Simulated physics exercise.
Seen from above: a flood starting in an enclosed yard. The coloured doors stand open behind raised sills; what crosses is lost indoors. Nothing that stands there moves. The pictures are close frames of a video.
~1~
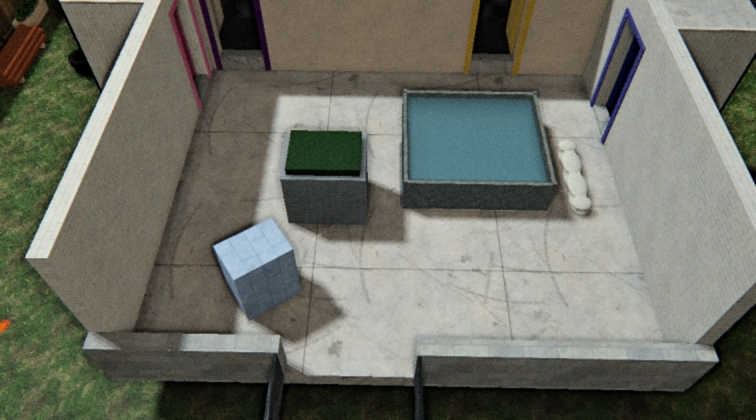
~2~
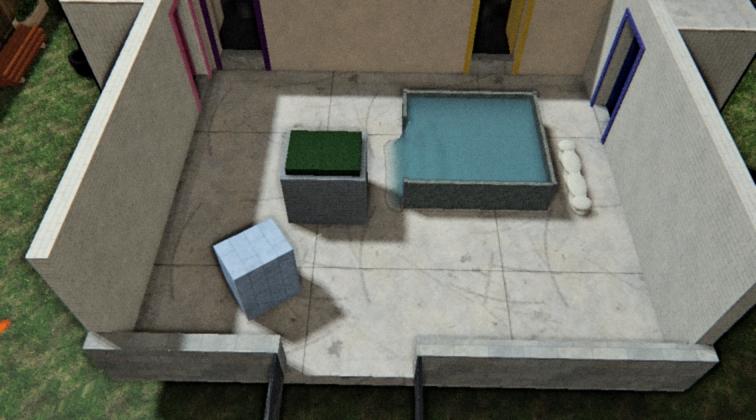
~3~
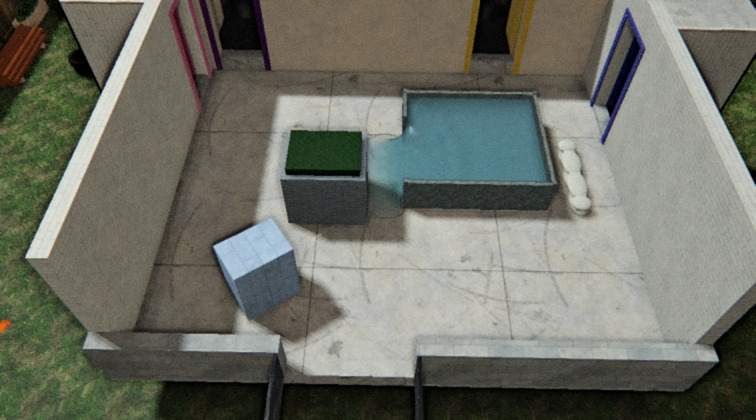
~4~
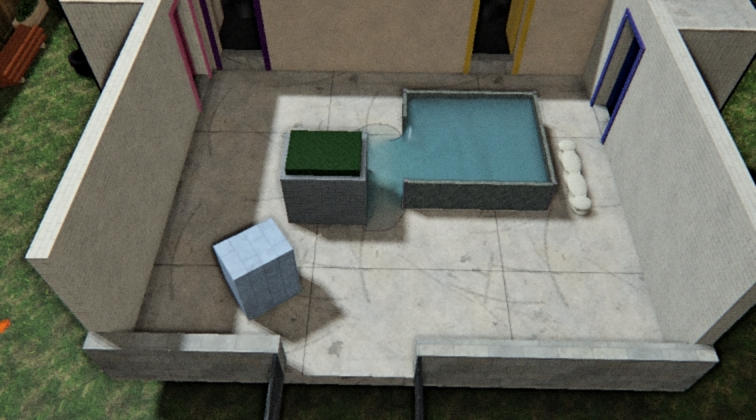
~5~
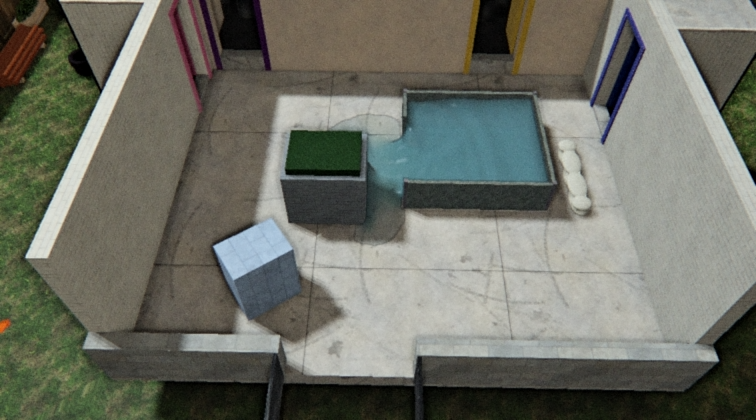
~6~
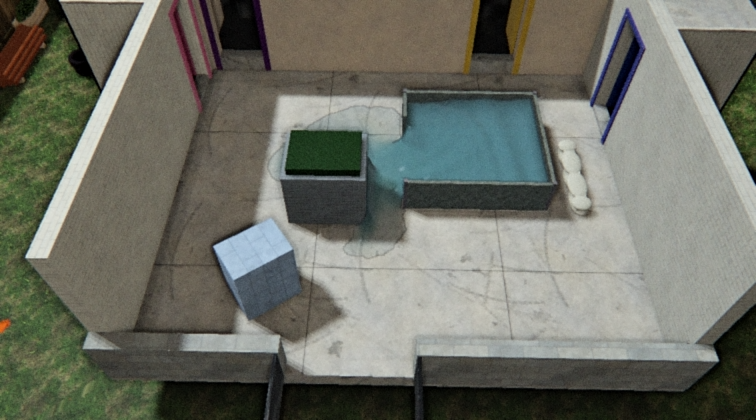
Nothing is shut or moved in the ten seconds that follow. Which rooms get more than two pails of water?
In the end: The yellow door admits no more than that; the pink door lets in a lot; the purple door admits no more than that; the blue door admits no more than that.
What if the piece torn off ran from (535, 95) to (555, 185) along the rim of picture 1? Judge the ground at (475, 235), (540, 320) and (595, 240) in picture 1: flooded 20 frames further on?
In turn: Dry, covered, wet.
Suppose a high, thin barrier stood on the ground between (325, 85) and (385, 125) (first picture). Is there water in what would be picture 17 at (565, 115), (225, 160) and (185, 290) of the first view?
In turn: Dry, flooded, not flooded.
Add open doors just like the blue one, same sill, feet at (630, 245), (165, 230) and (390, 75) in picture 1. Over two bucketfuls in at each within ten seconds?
One after the other: Takes less, lets less in, holds.
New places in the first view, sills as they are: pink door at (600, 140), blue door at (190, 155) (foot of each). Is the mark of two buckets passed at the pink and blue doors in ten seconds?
Then: The pink one lets less in; the blue one goes over.
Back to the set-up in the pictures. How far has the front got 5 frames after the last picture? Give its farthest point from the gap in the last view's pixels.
Roughly at (194, 132).
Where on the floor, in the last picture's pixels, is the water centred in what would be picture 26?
I would point to (375, 166).
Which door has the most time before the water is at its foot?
That is the blue door.
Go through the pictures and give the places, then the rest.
Still water in the tank at (474, 138), in the first frame.
Water pours out at (406, 164) and has run to (396, 208), in the second frame.
Water pours out at (406, 166) and has run to (379, 213), in the third frame.
Water pours out at (406, 167) and has run to (368, 227), in the fourth frame.
The front is at a hidden place, out from the gap at (406, 167), in the fifth frame.
The front is at (275, 162), out from the gap at (406, 167), in the sixth frame.
A moment on, water covers 25 % of the floor; the yellow door not reached, the pink door not reached, the purple door not reached, the blue door not reached.
Next, water covers 45 % of the floor; the yellow door not reached, the pink door under two buckets in, the purple door wet at the sill, nothing in, the blue door not reached.
Then, water covers 55 % of the floor; the yellow door not reached, the pink door over two buckets in, the purple door wet at the sill, nothing in, the blue door not reached.
Later, water covers 75 % of the floor; the yellow door not reached, the pink door over two buckets in, the purple door wet at the sill, nothing in, the blue door not reached.
In the end, water covers 95 % of the floor; the yellow door wet at the sill, nothing in, the pink door over two buckets in, the purple door wet at the sill, nothing in, the blue door wet at the sill, nothing in.
